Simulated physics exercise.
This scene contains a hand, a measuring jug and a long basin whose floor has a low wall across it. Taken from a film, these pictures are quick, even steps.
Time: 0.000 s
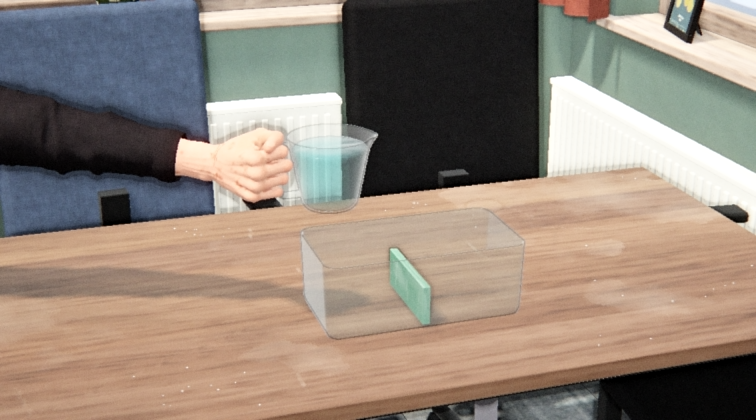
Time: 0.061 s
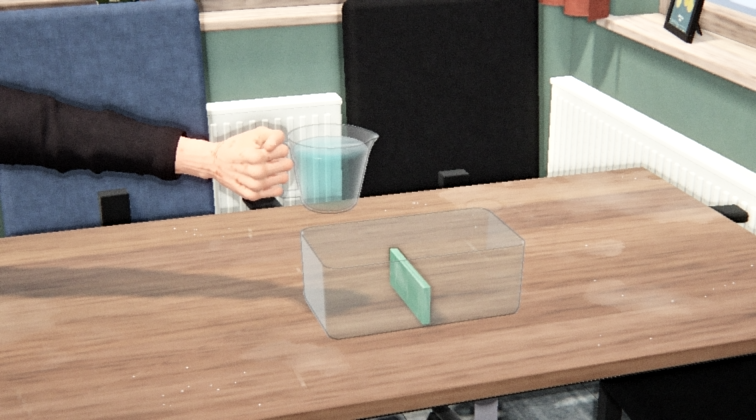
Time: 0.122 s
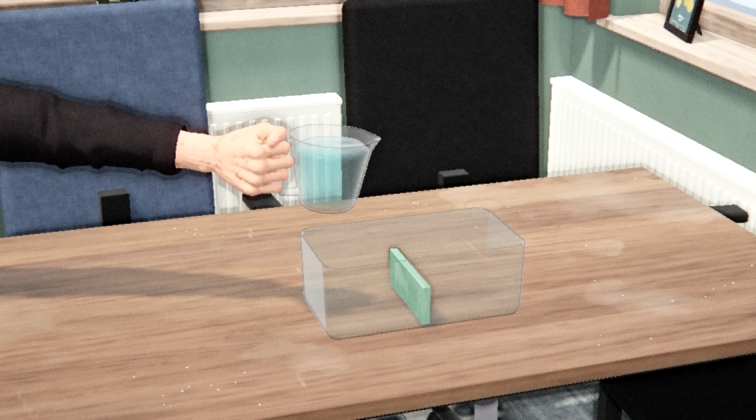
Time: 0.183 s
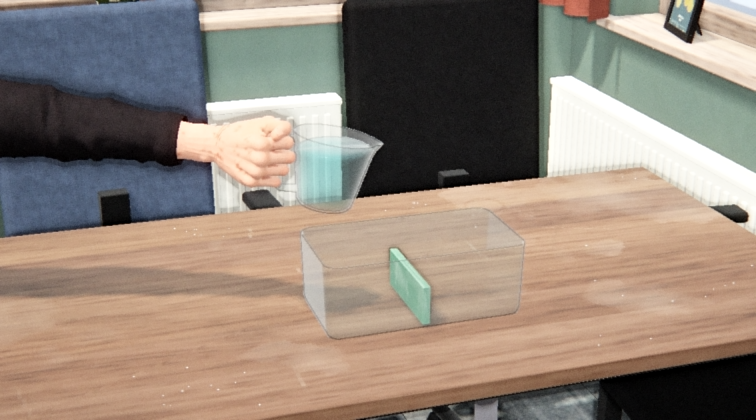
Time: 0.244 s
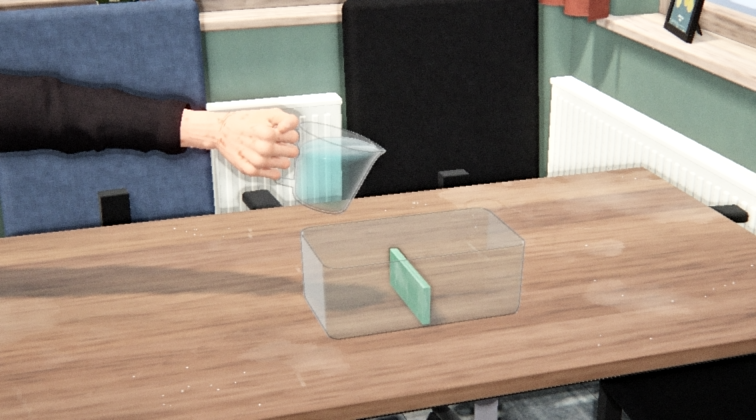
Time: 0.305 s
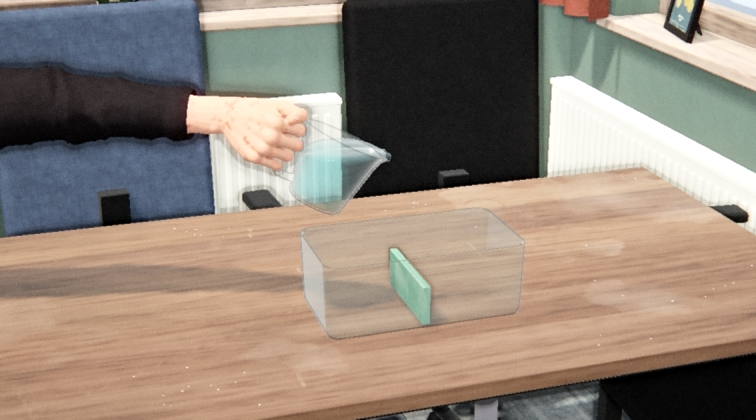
In an office-like room with green walls and white radiators, a still camera looks slightly down on a wooden table in front of a blue and a black chair back. A clear basin with a low green wall across its floor sits on the table, and a dark-sleeved arm at left holds a clear jug of blue liquid above it. The hand gradually tips the jug to the right, its lip lowering.
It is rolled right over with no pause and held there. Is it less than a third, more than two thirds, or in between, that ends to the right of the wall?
No lower than a third, no higher than two thirds.
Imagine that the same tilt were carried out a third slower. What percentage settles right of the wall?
It comes to around 60 per cent.
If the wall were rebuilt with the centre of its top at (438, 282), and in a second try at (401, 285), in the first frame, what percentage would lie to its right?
Around 10 per cent for the first, around 80 per cent for the second.
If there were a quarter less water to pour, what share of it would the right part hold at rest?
About 30 %.
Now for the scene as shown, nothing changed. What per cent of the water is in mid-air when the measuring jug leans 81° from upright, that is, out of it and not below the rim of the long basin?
I'd put it at roughly 25 percent of it.
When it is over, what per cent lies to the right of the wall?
About 50 per cent.
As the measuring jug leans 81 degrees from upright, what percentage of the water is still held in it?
About 50 % remains.
A moment on, the measuring jug is tipped on its side and 51 per cent is still to pour, 2 is left of the wall and 24 right of it.
Next, the measuring jug is tipped on its side and 9 per cent is still to pour, 33 is left of the wall and 50 right of it.
Then the measuring jug is tipped on its side and 0 per cent is still to pour, 48 is left of the wall and 50 right of it.
Later the measuring jug is tipped on its side and 0 per cent is still to pour, 49 is left of the wall and 50 right of it.
At rest 49 per cent lies left of the wall, 50 right of it and 0 outside.
